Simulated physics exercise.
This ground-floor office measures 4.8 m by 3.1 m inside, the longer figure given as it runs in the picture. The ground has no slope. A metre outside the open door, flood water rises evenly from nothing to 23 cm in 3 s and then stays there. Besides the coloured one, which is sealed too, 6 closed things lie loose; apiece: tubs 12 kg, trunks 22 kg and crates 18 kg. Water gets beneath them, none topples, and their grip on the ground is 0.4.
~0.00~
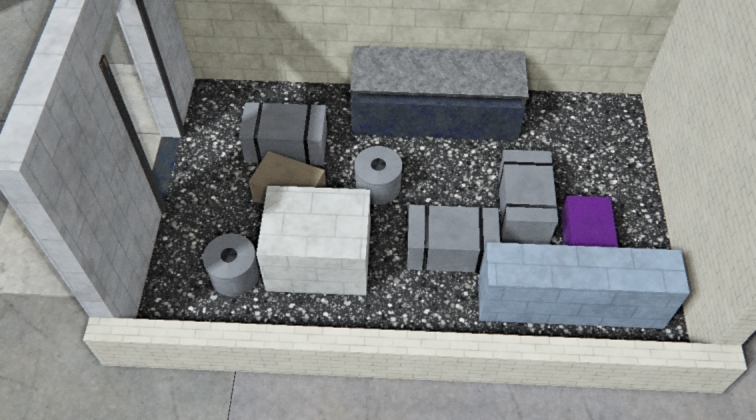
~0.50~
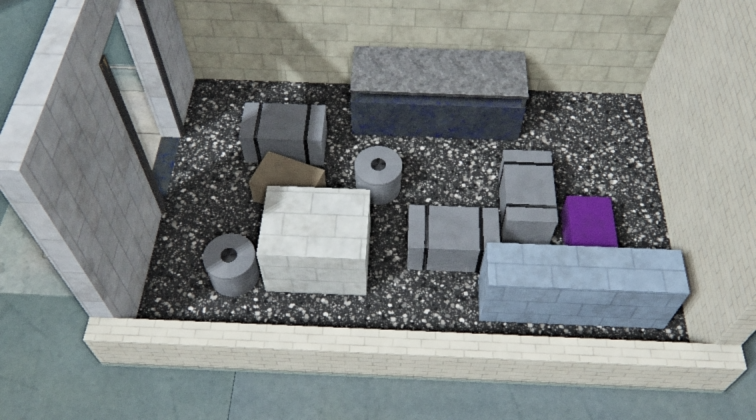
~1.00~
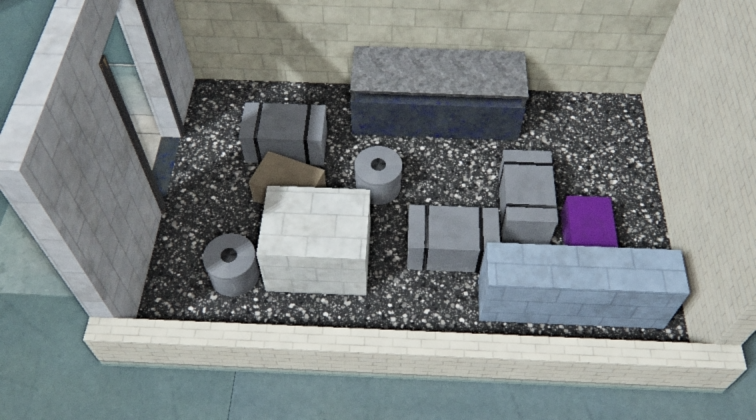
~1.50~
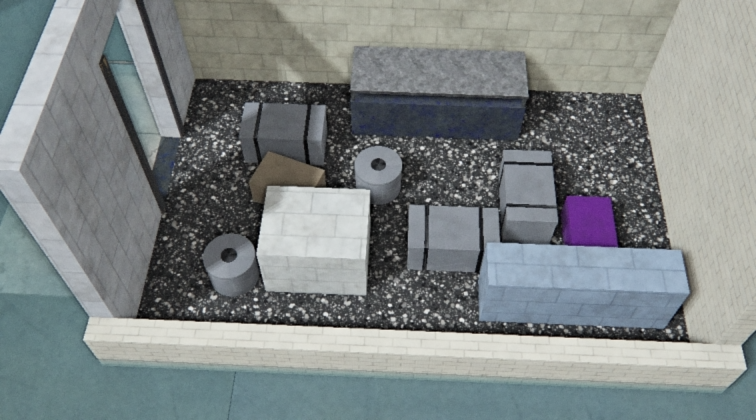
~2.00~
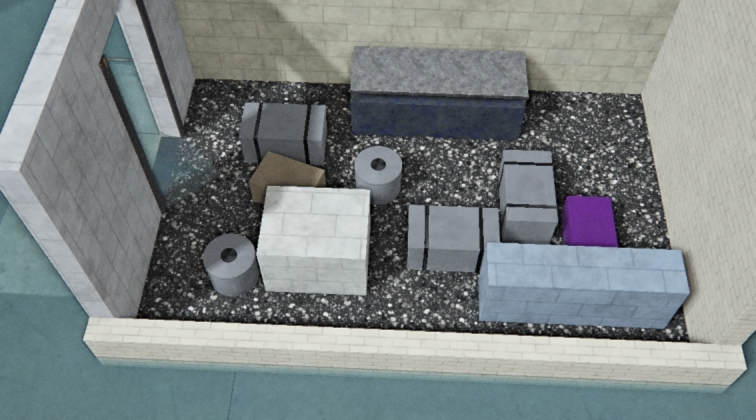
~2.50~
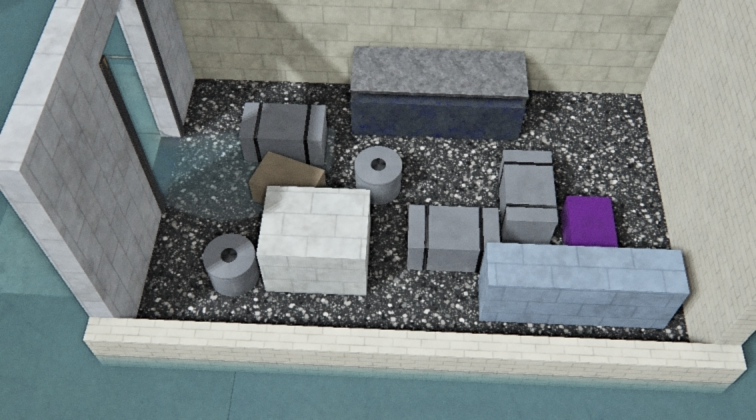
Ground-floor office with scattered blocks and a purple crate, water covering the ground outside, then spreading in through the doorway at left.
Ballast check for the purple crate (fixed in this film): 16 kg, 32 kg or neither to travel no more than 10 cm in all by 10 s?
For it, neither weight holds it.
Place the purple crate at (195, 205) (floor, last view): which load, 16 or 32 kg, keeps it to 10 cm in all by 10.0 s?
Neither is enough.
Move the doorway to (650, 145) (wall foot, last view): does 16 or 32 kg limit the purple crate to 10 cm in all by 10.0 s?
Then only the larger load is enough.
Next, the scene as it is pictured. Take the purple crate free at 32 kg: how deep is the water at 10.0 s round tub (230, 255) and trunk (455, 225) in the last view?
About 6 and 8 cm.
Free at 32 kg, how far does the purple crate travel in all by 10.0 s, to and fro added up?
Some 40 cm in all.
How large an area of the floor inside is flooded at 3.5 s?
About 3.0 m2.
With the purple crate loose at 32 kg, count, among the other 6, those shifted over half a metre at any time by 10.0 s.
I count 5.
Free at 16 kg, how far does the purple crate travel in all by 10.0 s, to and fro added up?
About 50 cm.
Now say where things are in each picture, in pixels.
The first picture shows the purple crate at (592, 224), on the bottom; water covers 0.0 m2; 0 of 7 have shifted.
The second picture shows the purple crate at (592, 224) rests on the ground; 0.0 m2 under water; 0 of 7 have shifted.
The third picture shows the purple crate at (592, 224), on the bottom; water covers 0.0 m2; 0 of 7 have shifted.
The fourth picture shows the purple crate at (592, 224), on the bottom; 0.0 m2 under water; 0 of 7 have shifted.
The fifth picture shows the purple crate at (592, 224) rests on the ground; water covers 0.2 m2; 0 of 7 have shifted.
The sixth picture shows the purple crate at (592, 224), on the bottom; 0.8 m2 under water; 0 of 7 have shifted.
After 3.5 s the purple crate would be 0 cm from its start with 16 kg and 0 cm from its start with 32 kg; 0 cm of water round it then.
After 4.5 s the purple crate would be 0 cm from its start with 16 kg and 0 cm from its start with 32 kg; 0 cm of water round it then.
After 7.0 s the purple crate would be 10 cm from its start with 16 kg and 1 cm from its start with 32 kg; 1 cm of water round it then.
After 10.0 s the purple crate would be 46 cm from its start with 16 kg and 36 cm from its start with 32 kg; 13 cm of water round it then.
